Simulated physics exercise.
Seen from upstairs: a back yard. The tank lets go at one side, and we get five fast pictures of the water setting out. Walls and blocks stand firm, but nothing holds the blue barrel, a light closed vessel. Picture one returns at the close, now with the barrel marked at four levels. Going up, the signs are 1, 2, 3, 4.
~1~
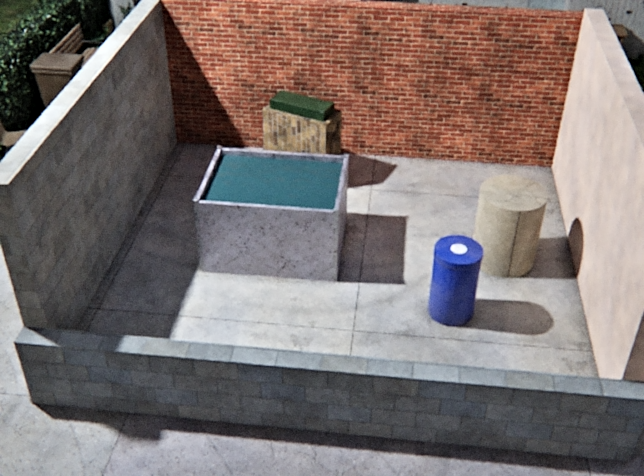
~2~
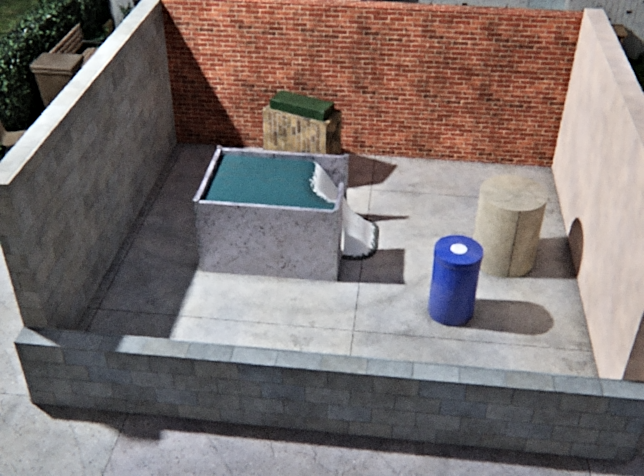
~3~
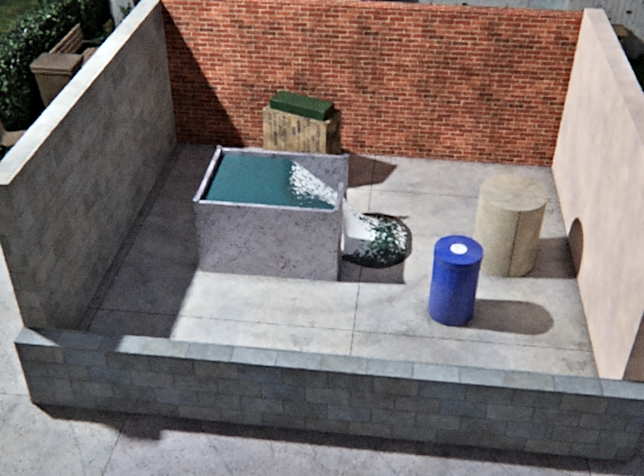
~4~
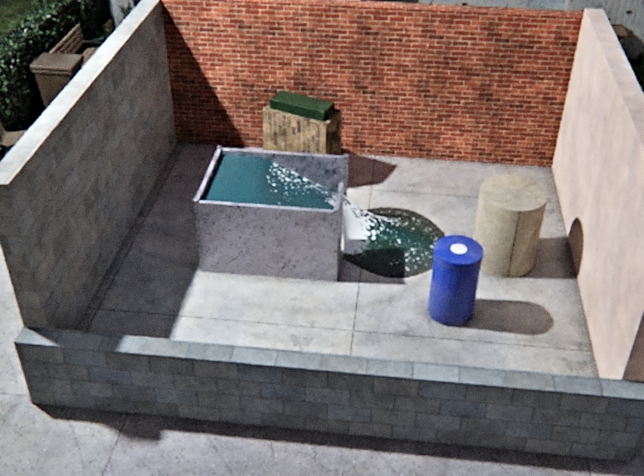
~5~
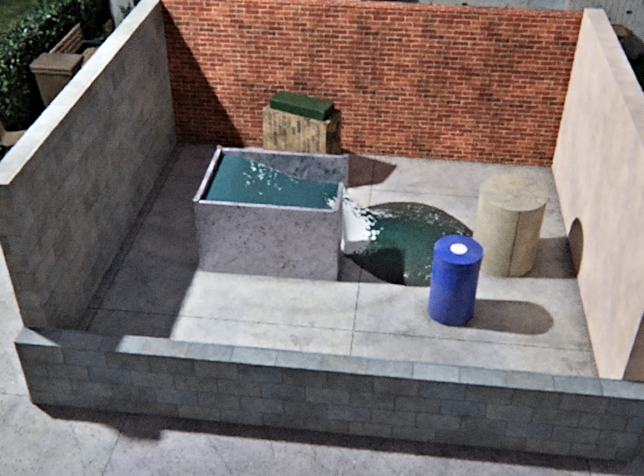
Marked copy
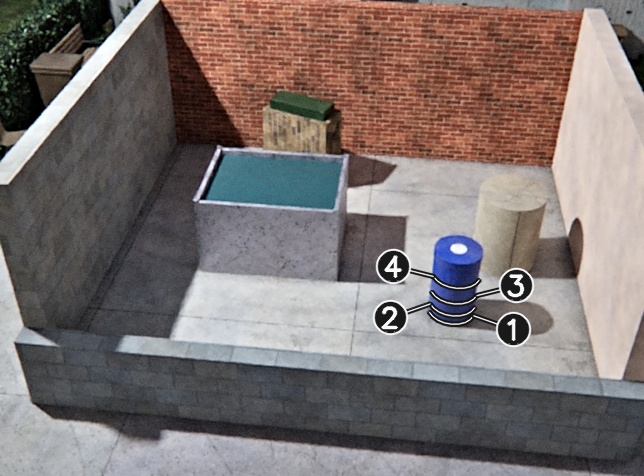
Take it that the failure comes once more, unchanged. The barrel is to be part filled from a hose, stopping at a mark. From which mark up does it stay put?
2 is the one.
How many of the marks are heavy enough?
Three.
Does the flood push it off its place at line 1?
Yes, it does.
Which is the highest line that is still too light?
1.
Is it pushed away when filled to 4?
No, that is safe.
On the marked copy, 1 at (451, 324); 2 at (452, 315); 3 at (454, 303); 4 at (456, 288); from the bottom up 1, 2, 3, 4.
For line 1, it is pushed about 3 times its own width away.
For line 2, it does not move.
For line 3, it does not move.
For line 4, it does not move.
